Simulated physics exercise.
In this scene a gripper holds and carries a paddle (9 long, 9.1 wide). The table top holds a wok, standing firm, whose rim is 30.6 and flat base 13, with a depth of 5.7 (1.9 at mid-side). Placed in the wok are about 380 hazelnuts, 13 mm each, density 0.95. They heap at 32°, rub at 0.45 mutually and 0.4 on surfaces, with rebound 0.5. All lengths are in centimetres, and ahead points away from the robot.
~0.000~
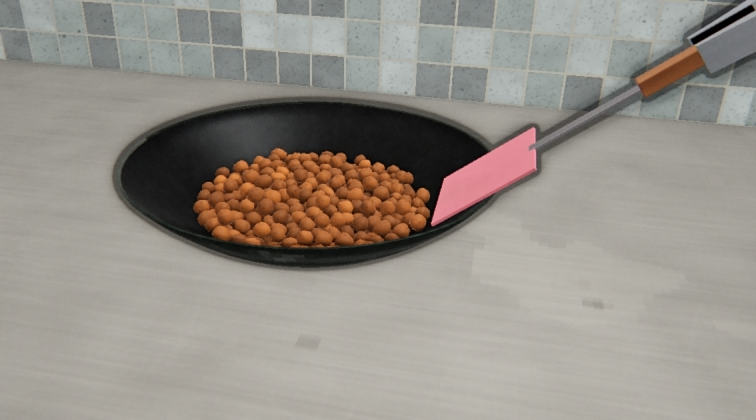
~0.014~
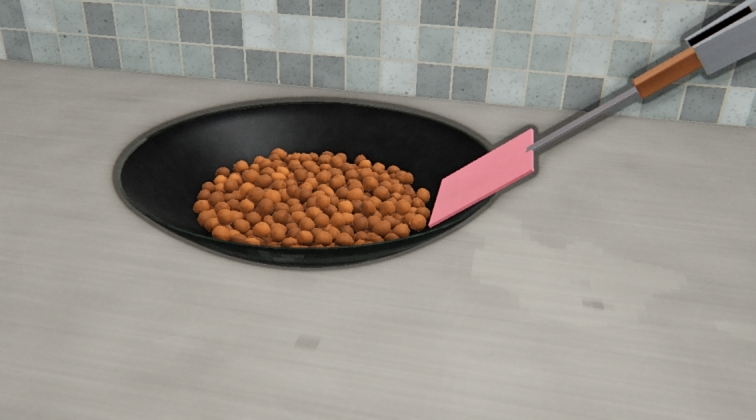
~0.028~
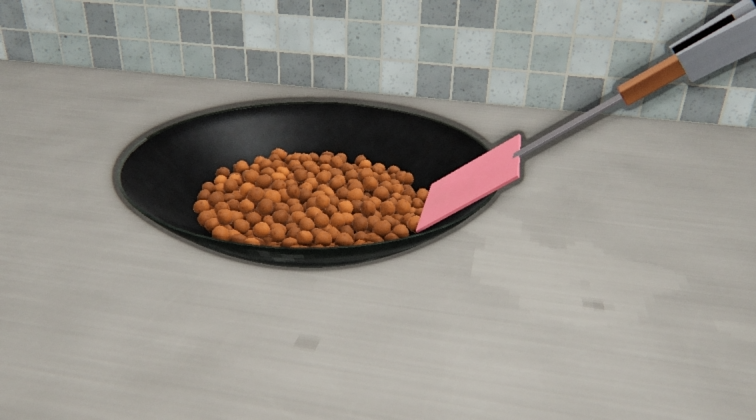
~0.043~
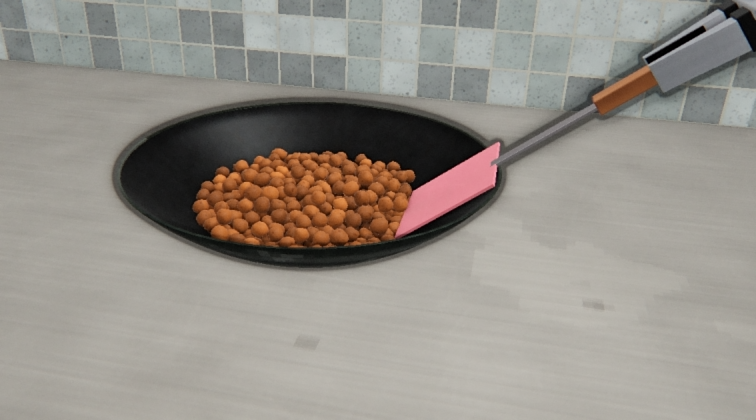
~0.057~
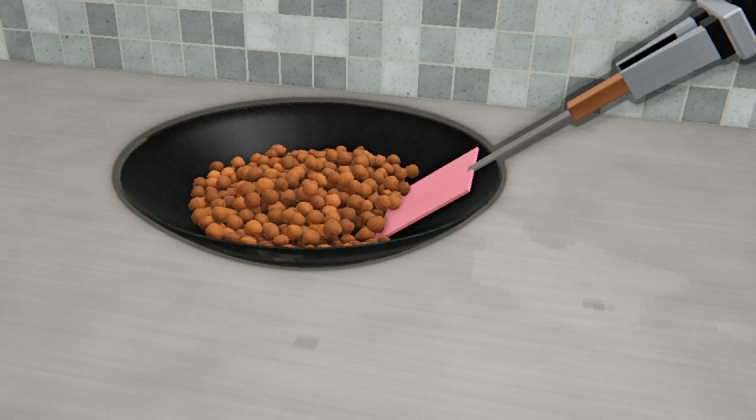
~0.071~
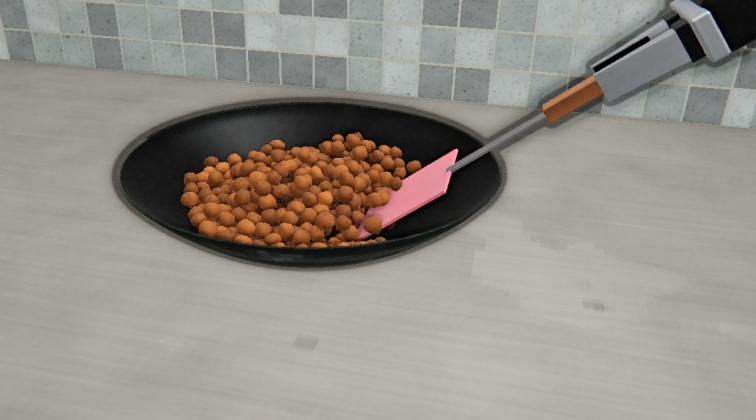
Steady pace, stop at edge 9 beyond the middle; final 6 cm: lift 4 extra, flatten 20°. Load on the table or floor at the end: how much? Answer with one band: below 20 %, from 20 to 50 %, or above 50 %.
From 20 to 50 %.
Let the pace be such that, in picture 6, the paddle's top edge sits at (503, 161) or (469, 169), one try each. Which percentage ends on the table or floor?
Around 5 per cent, then around 25 per cent.
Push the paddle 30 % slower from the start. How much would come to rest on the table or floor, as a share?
Around 25 per cent would finish on the table or floor.
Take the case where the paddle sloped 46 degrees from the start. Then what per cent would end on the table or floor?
Around 35 in a hundred.
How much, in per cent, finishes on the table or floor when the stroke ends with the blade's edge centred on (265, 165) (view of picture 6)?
Estimate: Approx. 10 %.
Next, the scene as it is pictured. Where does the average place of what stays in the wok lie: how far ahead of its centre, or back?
Ahead, by around 3.5 cm.
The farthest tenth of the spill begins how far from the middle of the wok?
Radial distance: Approx. 75 cm.
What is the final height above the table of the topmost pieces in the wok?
Close to 5.0 centimetres high.
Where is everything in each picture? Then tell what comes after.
Paddle top edge at (535, 147), sloping 38°; upper third of the load around (313, 191), from x 200 to 425, top at y 155; 383 in the wok, in the first picture.
Paddle top edge at (533, 148), sloping 38°; upper third of the load around (313, 191), from x 200 to 425, top at y 155, in the second picture.
Paddle top edge at (519, 154), sloping 38°; upper third of the load around (312, 191), from x 200 to 425, top at y 155, in the third picture.
Paddle top edge at (497, 162), sloping 38°; upper third of the load around (317, 190), from x 200 to 410, top at y 155, in the fourth picture.
Paddle top edge at (474, 168), sloping 38°; upper third of the load around (313, 182), from x 200 to 410, top at y 150, in the fifth picture.
Paddle top edge at (452, 169), sloping 38°; upper third of the load around (305, 174), from x 190 to 415, top at y 140; 383 in the wok, in the sixth picture.
By 0.11 s, sloping 38°, highest piece 8 above the table; 383 in the wok.
By 0.14 s, sloping 33°, highest piece 9 above the table; 383 in the wok.
By 0.36 s, sloping 18°, highest piece 14 above the table; 254 in the wok, 45 on the table or floor, 84 on the blade or in flight.
By 1.41 s, sloping 18°, highest piece 5 above the table; 254 in the wok, 129 on the table or floor.
Final count, 254 in the wok, 129 on the table or floor. That is 34 % on the table or floor.
